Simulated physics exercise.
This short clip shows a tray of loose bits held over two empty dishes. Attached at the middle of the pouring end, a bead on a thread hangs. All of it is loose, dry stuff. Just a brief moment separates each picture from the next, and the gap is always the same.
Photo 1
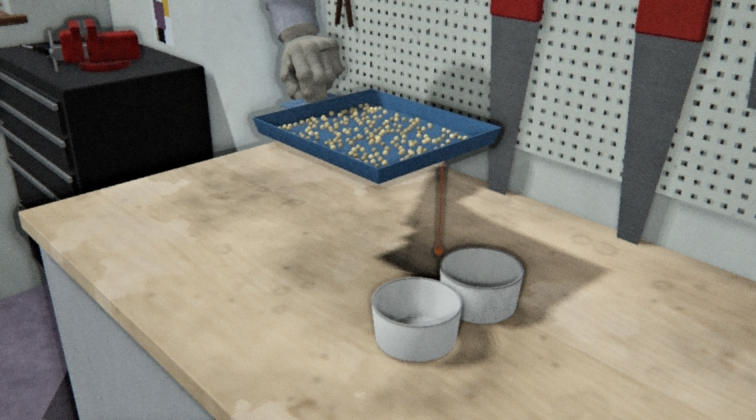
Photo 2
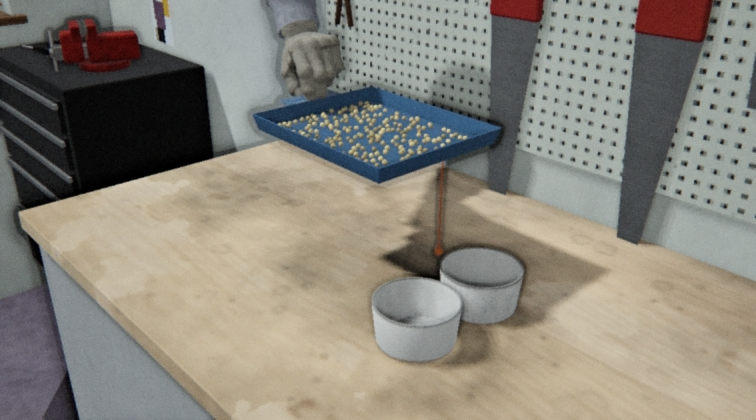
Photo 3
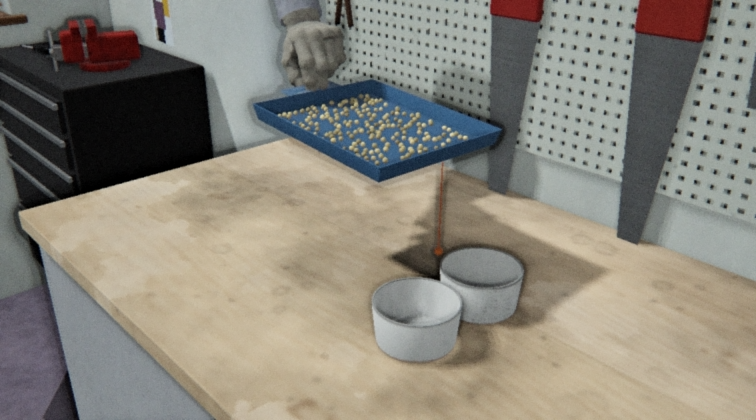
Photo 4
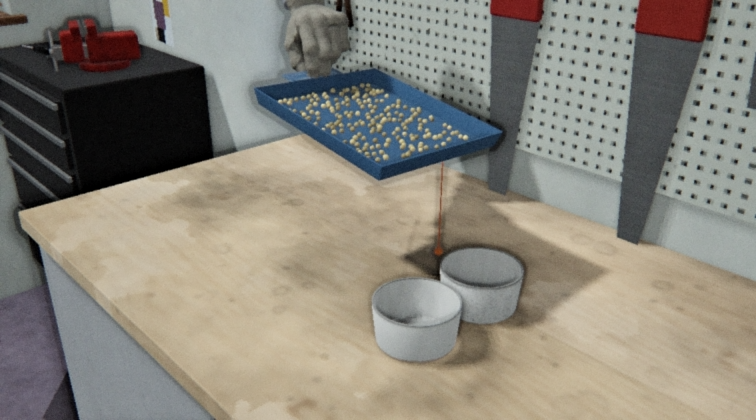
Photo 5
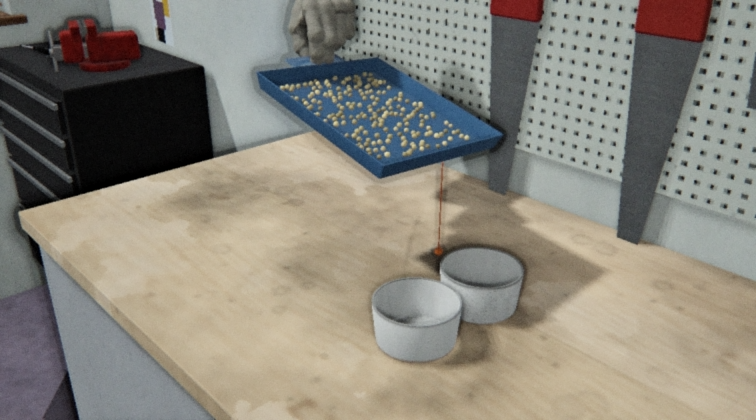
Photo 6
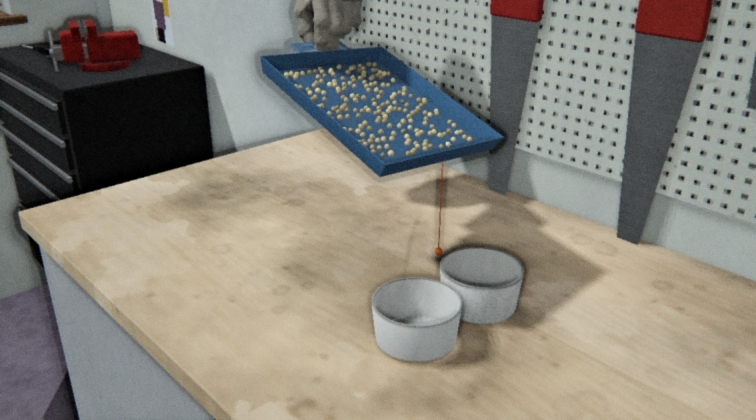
Blue tray of pale beans tilting gradually toward its right corner above two empty white dishes as a gloved hand lifts behind it.
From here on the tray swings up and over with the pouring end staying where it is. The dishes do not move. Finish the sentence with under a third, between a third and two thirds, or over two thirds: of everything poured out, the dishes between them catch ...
Of everything poured out, the dishes between them catch between a third and two thirds.
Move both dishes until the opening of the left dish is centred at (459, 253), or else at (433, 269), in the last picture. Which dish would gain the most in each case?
In turn: The dish on the left-hand side, then the dish on the right-hand side.
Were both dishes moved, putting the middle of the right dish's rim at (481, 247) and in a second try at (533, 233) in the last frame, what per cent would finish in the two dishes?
In the first position around 70 percent, in the second around 70 percent.
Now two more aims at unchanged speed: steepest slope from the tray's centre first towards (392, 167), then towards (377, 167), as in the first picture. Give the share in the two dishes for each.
Close to 50 percent first and close to 20 percent second.
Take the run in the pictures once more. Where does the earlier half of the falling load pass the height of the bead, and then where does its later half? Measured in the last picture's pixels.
It passes near (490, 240) first and then near (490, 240).
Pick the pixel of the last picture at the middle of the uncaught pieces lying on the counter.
Approximate centre, last frame: (515, 277).
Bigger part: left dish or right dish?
In the end, more sits in the rightmost one.
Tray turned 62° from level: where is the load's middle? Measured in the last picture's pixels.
Look around (466, 152) in the last picture.
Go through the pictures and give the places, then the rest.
The first picture shows corners of the pouring end at (379, 166) and (495, 127), level; middle of the load at (372, 134), soya beans; left dish at (449, 336); right dish at (513, 298); bead on its thread at (439, 251).
The second picture shows corners of the pouring end at (379, 166) and (495, 128), level; middle of the load at (372, 133).
The third picture shows corners of the pouring end at (380, 165) and (496, 129), tipped barely, lowest at the right corner; middle of the load at (372, 128).
The fourth picture shows corners of the pouring end at (382, 163) and (497, 131), tipped a little, lowest at the right corner; middle of the load at (373, 121).
The fifth picture shows corners of the pouring end at (383, 162) and (497, 133), tipped a little, lowest at the right corner; middle of the load at (375, 114).
The sixth picture shows corners of the pouring end at (385, 161) and (498, 135), tipped clearly, lowest at the right corner; middle of the load at (375, 104); left dish at (449, 336); right dish at (513, 298).
Soon, tray tipped steeply; most on the tray; a small part in the air.
A while on, tray tipped past a quarter turn; about two thirds on the tray; a small part in the right dish; a small part outside both; about a quarter in the air.
Towards the end, tray tipped past a quarter turn; about half in the right dish; about half outside both.
Finally, tray tipped past a quarter turn; none in the left dish; about half in the right dish; about half outside both.
